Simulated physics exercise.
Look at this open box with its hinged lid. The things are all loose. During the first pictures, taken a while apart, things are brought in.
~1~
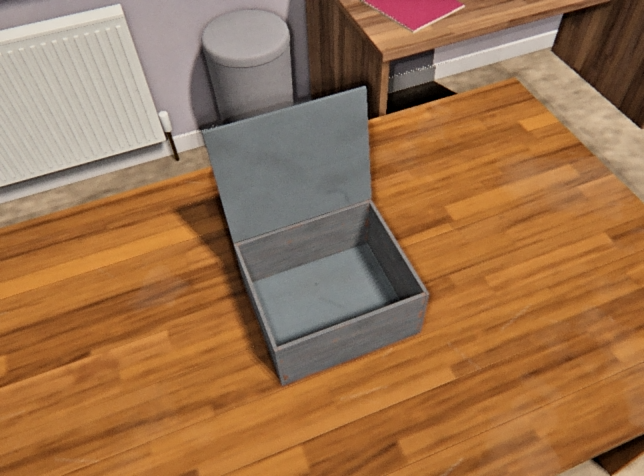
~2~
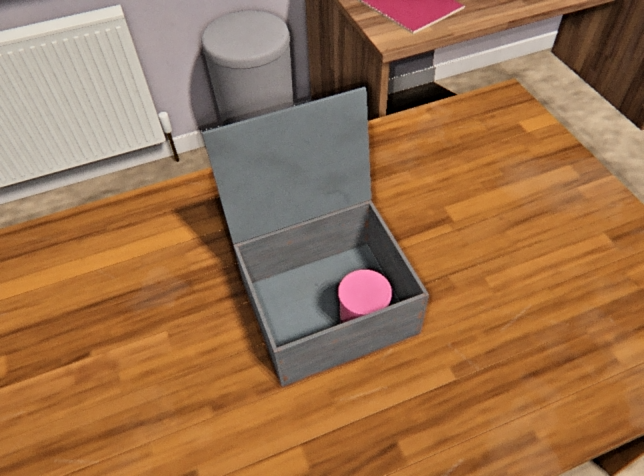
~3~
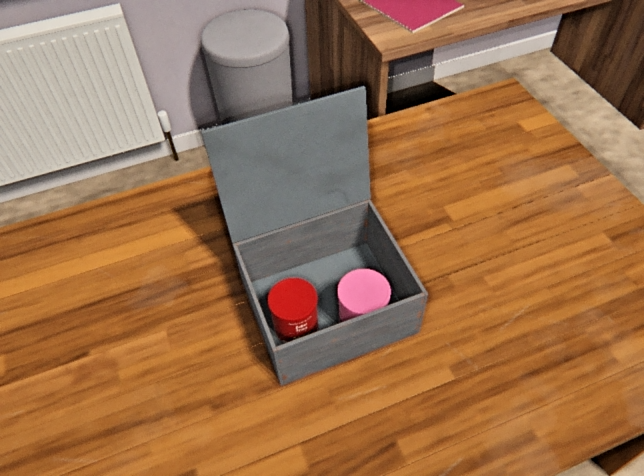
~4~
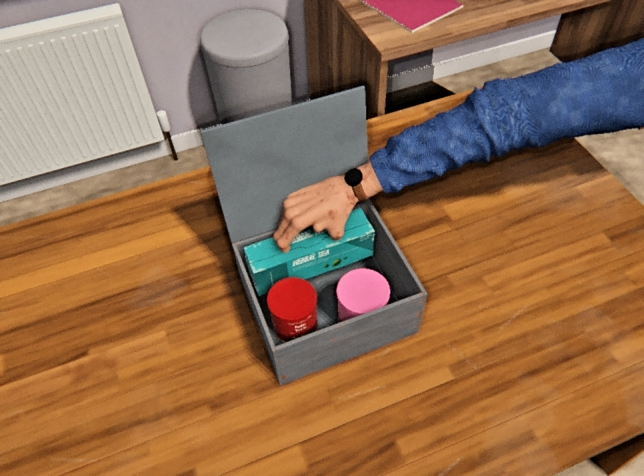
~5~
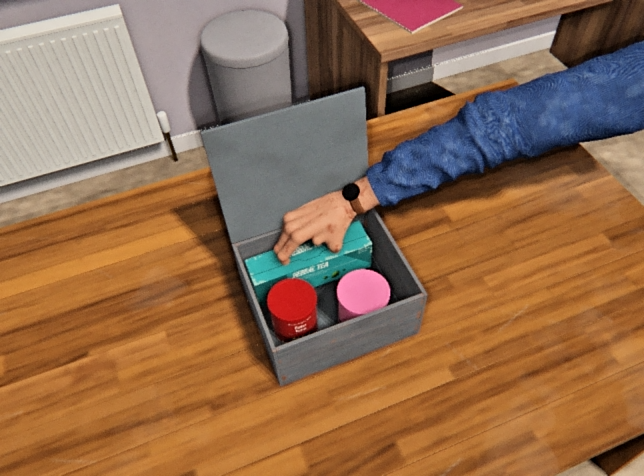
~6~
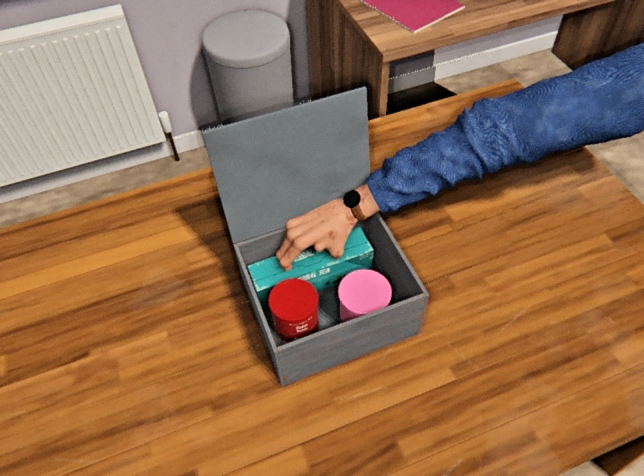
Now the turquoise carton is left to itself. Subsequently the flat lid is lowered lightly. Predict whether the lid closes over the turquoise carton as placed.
It closes.
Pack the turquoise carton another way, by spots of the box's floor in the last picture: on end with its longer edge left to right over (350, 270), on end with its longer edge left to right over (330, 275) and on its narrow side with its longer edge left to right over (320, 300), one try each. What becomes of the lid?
Lid, try 1: Propped open; try 2: Propped open; try 3: Fully down.
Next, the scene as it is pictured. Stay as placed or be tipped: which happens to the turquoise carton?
Simply put, the turquoise carton remains unturned.
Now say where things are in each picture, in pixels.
The last thing is not in view yet, in the first picture.
The last thing is not in view yet, in the second picture.
The last thing is not in view yet; red tin (294, 313), in the third picture.
Still above its spot; turquoise carton (310, 252); red tin (294, 313), in the fourth picture.
Still above its spot; turquoise carton (310, 263); red tin (294, 313), in the fifth picture.
Put in, still held; turquoise carton (312, 269); red tin (295, 313), in the sixth picture.
Then, 1.10 s past the last view, lid starting down.
Then, 1.60 s past the last view, lid 59° above the rim.
Then, 1.90 s past the last view, lid 37° above the rim.
Then, 2.20 s past the last view, lid 11° above the rim.
Finally, lid shut; all 3 still in place. Final places as the last picture's camera would see them, turquoise carton near (312, 269).
